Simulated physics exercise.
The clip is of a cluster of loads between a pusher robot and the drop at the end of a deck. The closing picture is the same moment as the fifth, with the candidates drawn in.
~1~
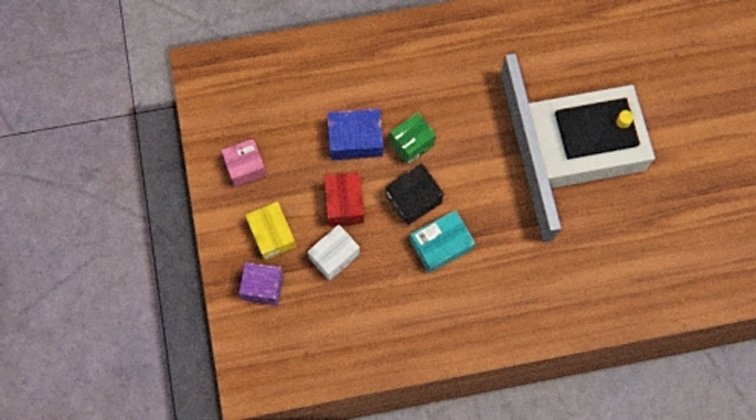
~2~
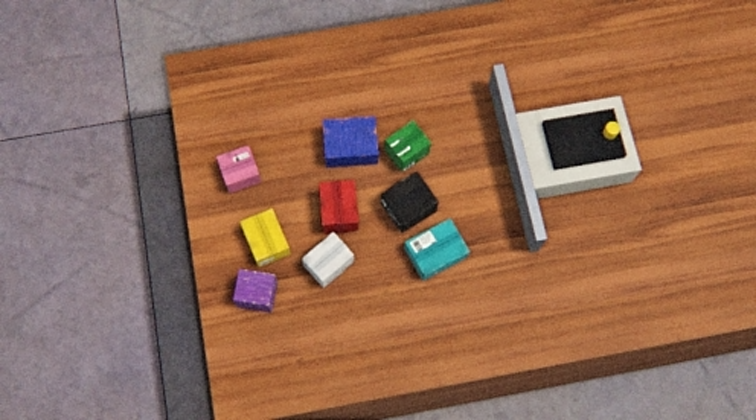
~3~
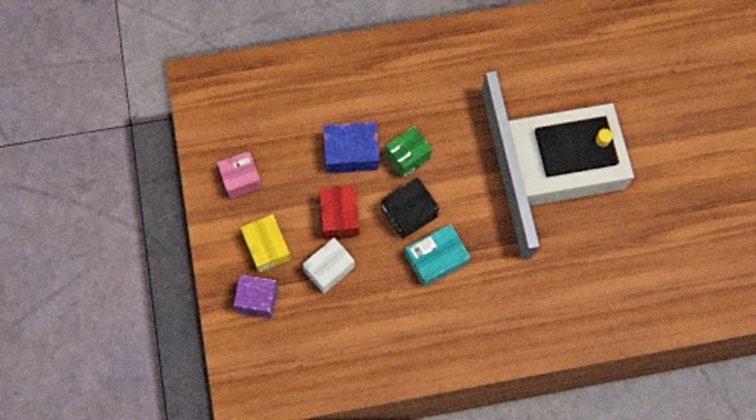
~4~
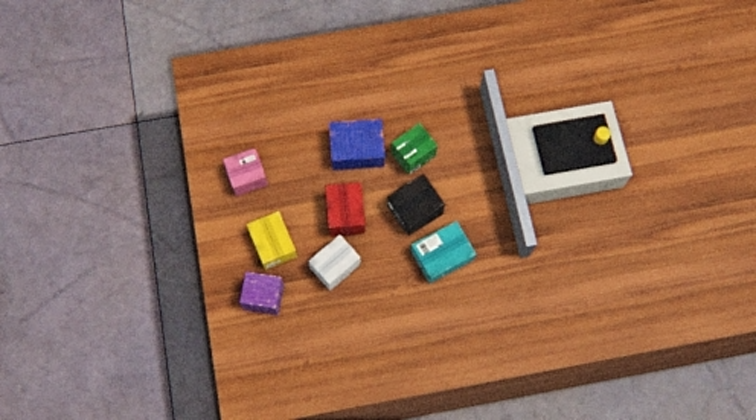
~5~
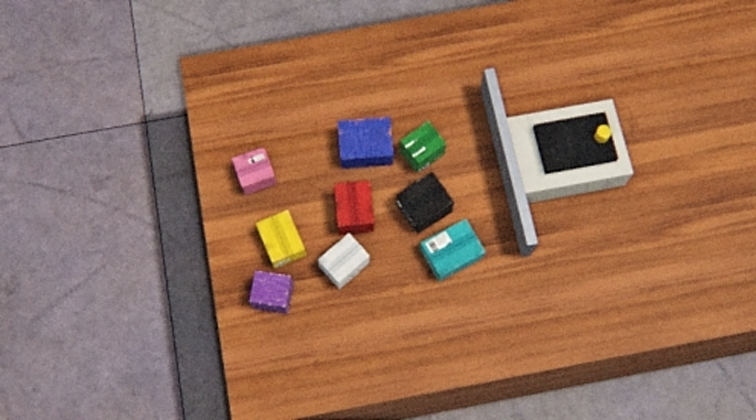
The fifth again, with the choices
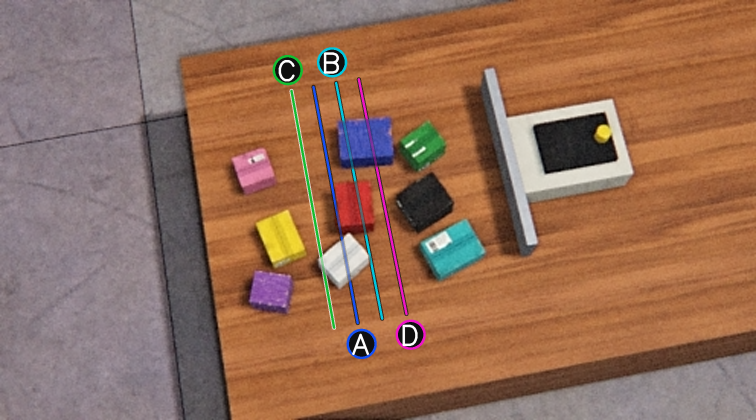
To begin with, nine colourful boxes sit clustered near the left end of a wooden deck, with a pale robot and its long grey pusher plate to their right. As the view shifts slightly, the robot moves a short way left, narrowing the gap without touching the boxes, which stay put on the deck.
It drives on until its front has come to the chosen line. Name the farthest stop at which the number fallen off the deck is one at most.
Up to line C.
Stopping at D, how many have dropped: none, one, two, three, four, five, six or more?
By then, none.
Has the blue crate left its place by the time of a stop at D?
By then, yes.
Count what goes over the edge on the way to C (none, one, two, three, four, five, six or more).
By then, none.
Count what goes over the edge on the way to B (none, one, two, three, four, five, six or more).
By then, none.
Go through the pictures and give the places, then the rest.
The first picture shows white box (334, 253); red box (344, 200); blue crate (356, 134).
The second picture shows robot (579, 139); pink parcel (239, 169).
The third picture shows robot (571, 147); purple crate (257, 297).
The fourth picture shows robot (569, 145); green parcel (414, 149).
The fifth picture shows robot (570, 143); white box (344, 261); red box (355, 208); blue crate (366, 143).
On the marked copy, A at (335, 201); B at (358, 196); C at (312, 205); D at (382, 192).
With C. Early on, robot (499, 156); blue crate (358, 142); turquoise parcel (421, 249).
Further on, robot (430, 169); purple crate (266, 295); yellow box (273, 239).
At the end, robot (375, 178); pink parcel (199, 181); yellow box (219, 246); none fallen.
As for the rest, A is within the limit but short; B is within the limit but short; D is within the limit but short.
